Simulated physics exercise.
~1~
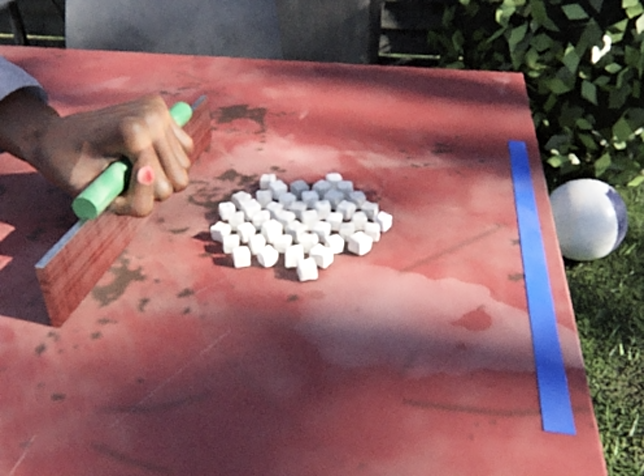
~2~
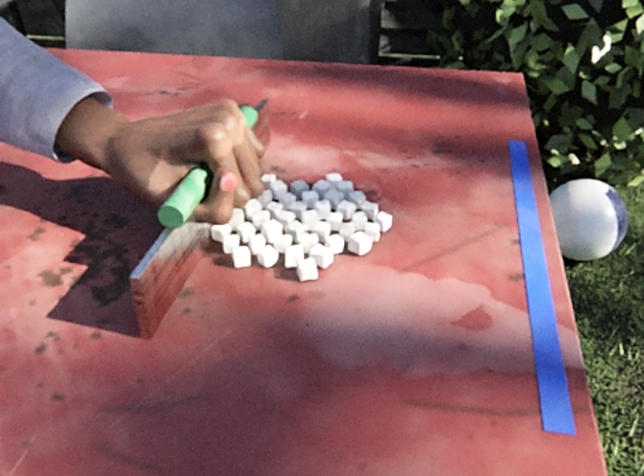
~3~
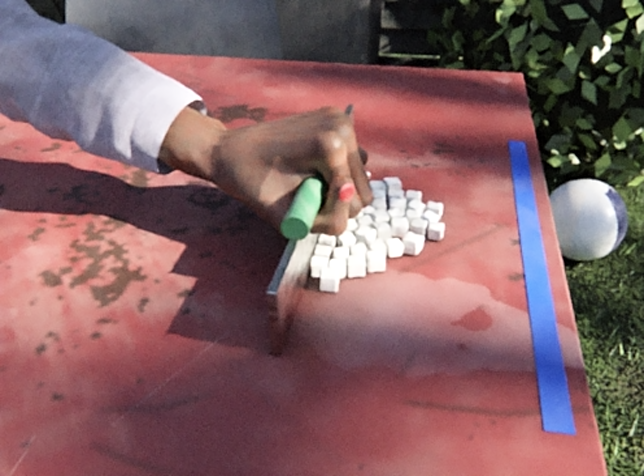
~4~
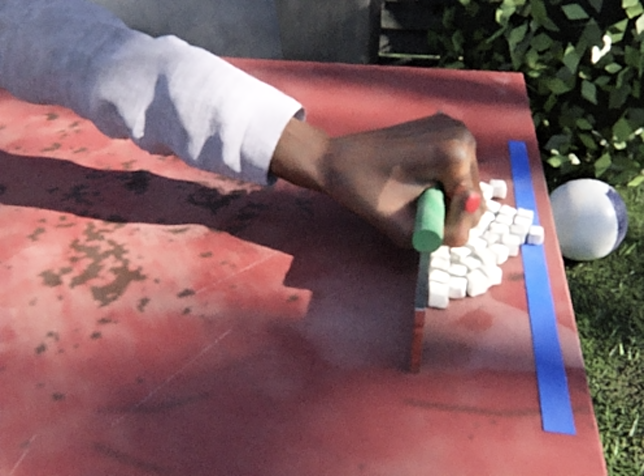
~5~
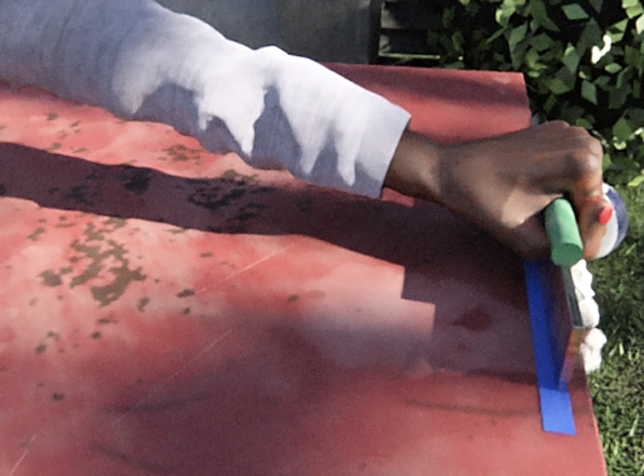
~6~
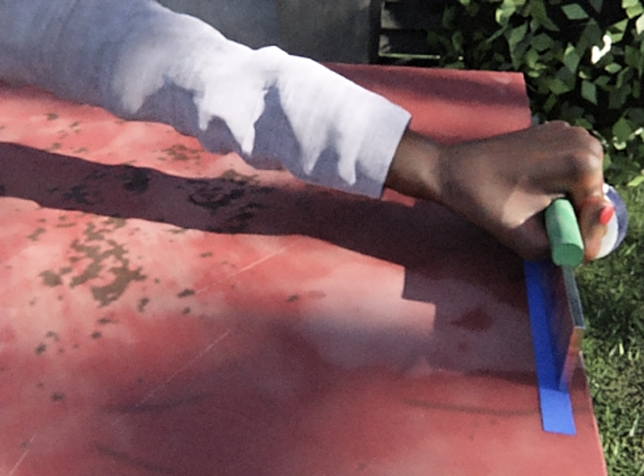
On a weathered red table outdoors, beside grass and a leafy bush, a hand grips a green-handled scraper to the left of a loose patch of small white cubes. A strip of blue tape runs near the table's right end, with a pale ball just beyond it. The hand slides the scraper right until it meets the cubes, then pushes them together across the surface. The front cubes reach the tape, and the scraper keeps going. It stops at the tape as the last white pieces tip over the edge, leaving none in sight while the hand stays still.
